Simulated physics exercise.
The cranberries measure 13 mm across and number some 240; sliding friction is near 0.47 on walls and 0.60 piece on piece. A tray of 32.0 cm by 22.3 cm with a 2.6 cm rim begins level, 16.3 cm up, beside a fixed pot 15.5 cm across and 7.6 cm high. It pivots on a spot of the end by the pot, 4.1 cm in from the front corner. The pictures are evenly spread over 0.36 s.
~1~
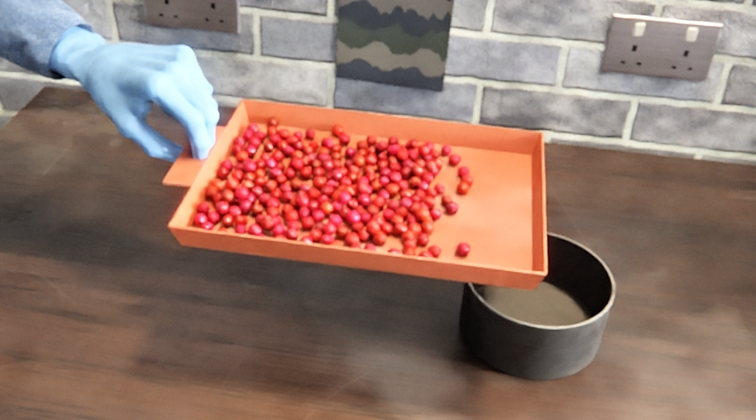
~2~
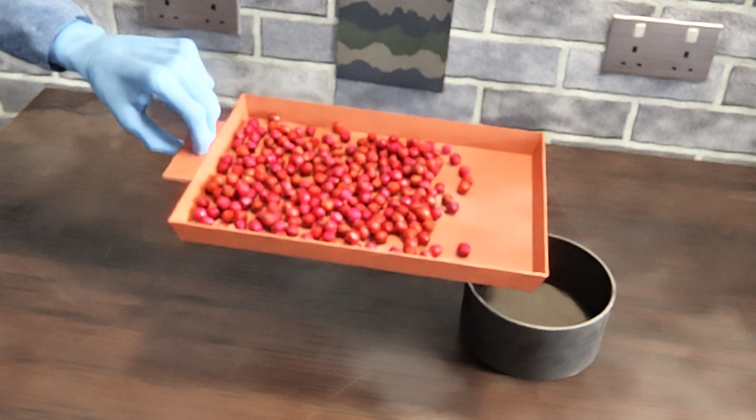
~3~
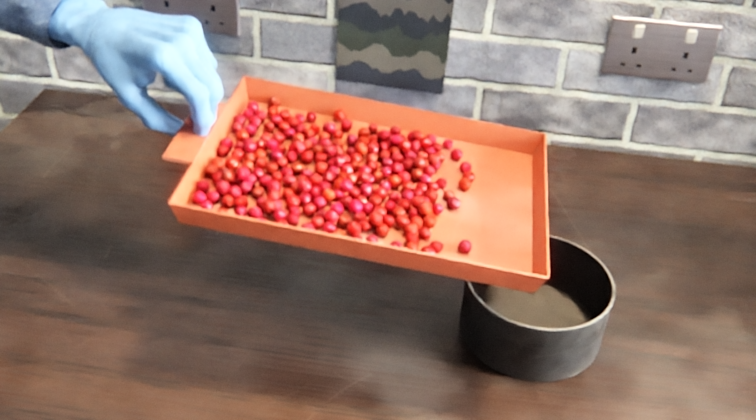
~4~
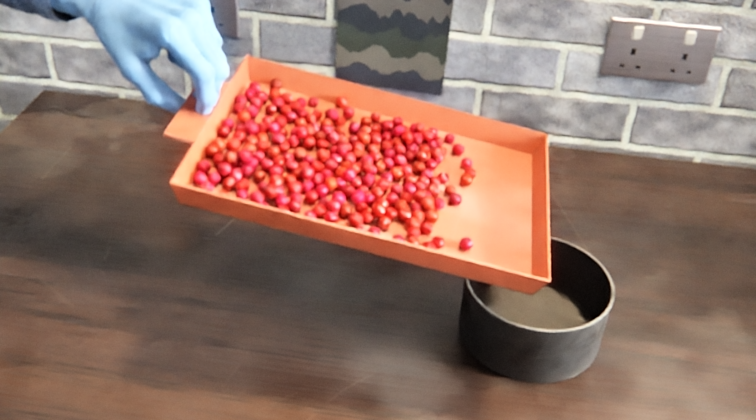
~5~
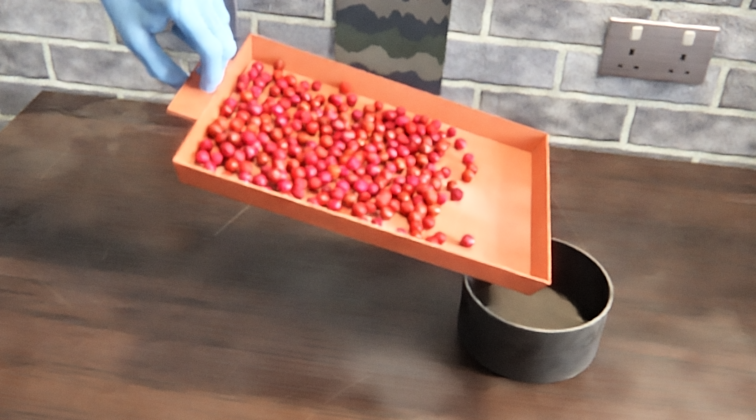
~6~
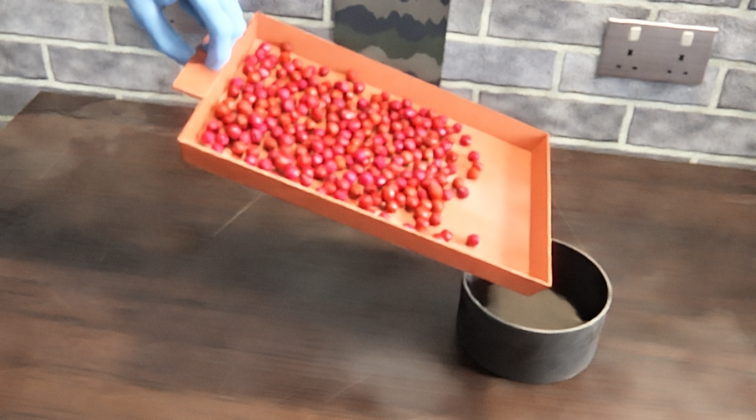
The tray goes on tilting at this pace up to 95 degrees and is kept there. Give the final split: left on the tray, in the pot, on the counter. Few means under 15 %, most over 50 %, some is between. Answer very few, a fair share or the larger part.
Tray very few, pot a fair share, counter the larger part.
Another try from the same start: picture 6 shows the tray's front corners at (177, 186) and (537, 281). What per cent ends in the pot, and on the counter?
Pot 0, counter 100.
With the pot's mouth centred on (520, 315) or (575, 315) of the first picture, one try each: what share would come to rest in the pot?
Some 25 and 65 per cent.
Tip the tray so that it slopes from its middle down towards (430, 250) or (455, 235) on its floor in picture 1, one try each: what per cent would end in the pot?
Some 0 and 0 per cent.
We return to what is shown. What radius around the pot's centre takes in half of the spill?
About 16 cm.
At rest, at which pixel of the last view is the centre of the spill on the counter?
Around (631, 411).
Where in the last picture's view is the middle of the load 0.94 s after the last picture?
At about (546, 200).
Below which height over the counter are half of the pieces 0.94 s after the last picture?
Roughly 20 cm.
Then, 0.56 s after the last picture, tilt 55 degrees; the tray holds 100 %, the pot 0 %.
Then, 0.94 s after the last picture, tilt 79 degrees; the tray holds 85 %, the pot 5 %.
Then, 1.41 s after the last picture, tilt 95 degrees; the tray holds 5 %, the pot 20 %.
In the end, tray 0 %, pot 30 %, counter 70 %.
